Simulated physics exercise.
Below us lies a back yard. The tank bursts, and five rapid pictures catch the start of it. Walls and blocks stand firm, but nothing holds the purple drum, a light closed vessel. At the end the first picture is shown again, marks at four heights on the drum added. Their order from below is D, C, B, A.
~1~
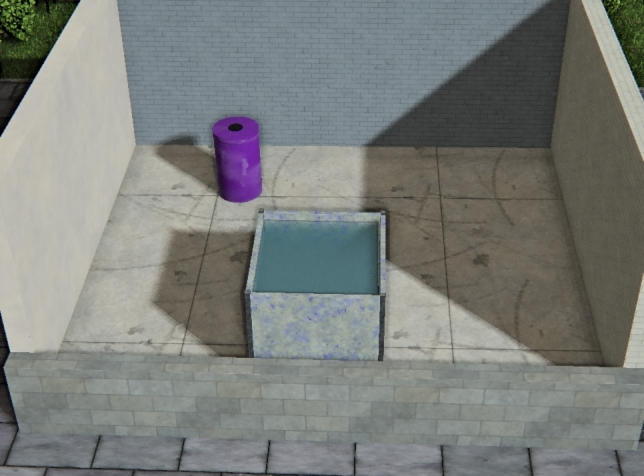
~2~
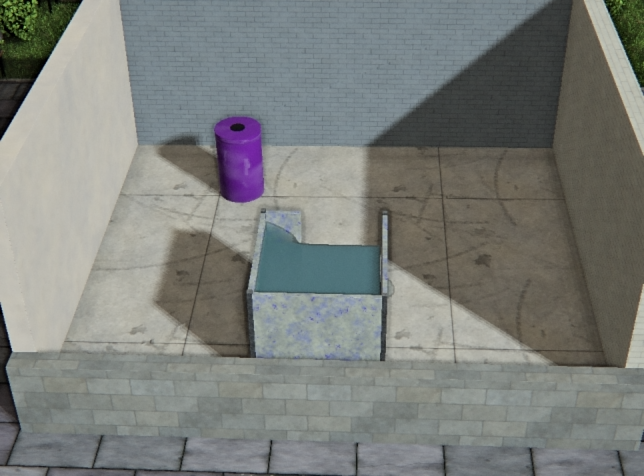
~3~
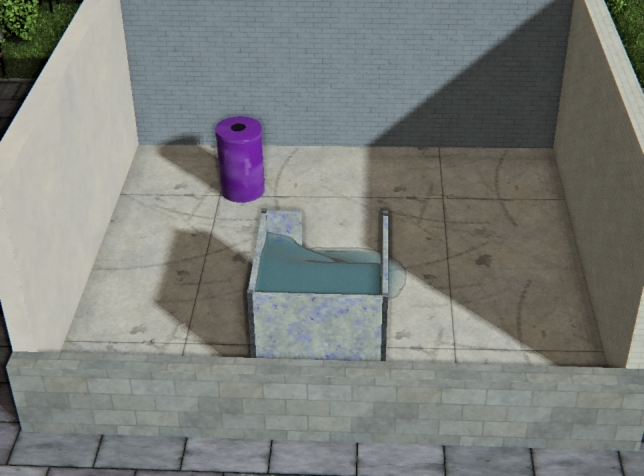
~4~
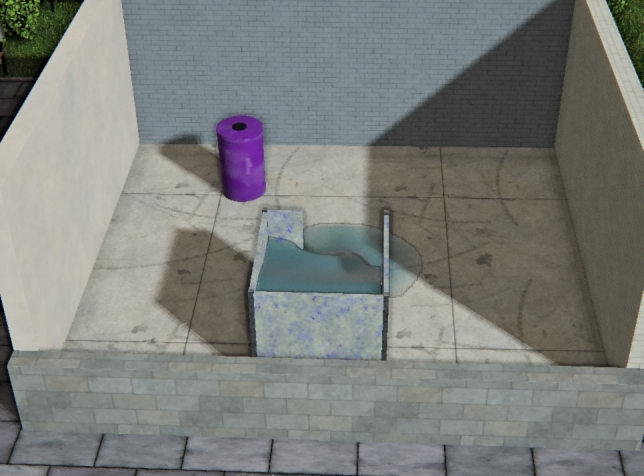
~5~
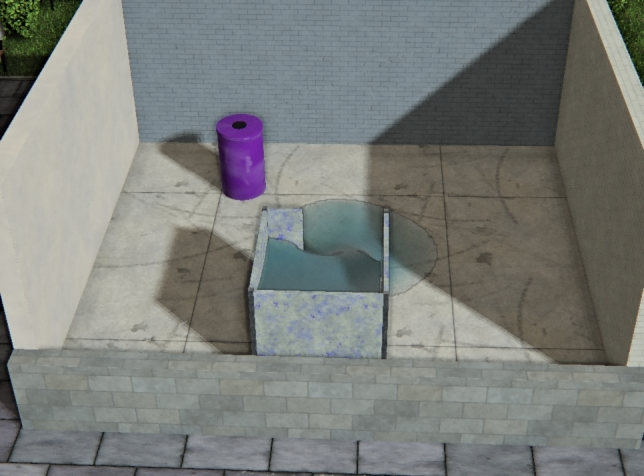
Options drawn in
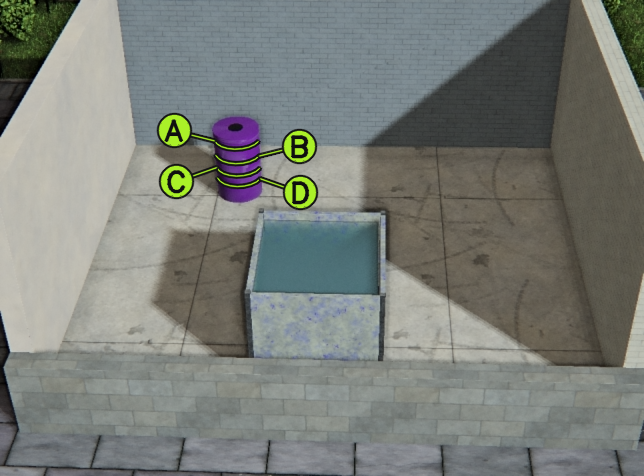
A walled back yard with a stone tank losing part of its far side, water spreading across the paving near a purple drum.
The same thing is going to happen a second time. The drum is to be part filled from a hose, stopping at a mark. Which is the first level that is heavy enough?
I would pick mark D.
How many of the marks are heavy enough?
All four.
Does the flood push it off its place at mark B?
No, not at all.
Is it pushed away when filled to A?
No, not at all.
On the marked copy, A at (234, 149); B at (235, 163); C at (236, 176); D at (237, 186); from the bottom up D, C, B, A.
For mark A, it does not move.
For mark B, it does not move.
For mark C, it does not move.
For mark D, it does not move.
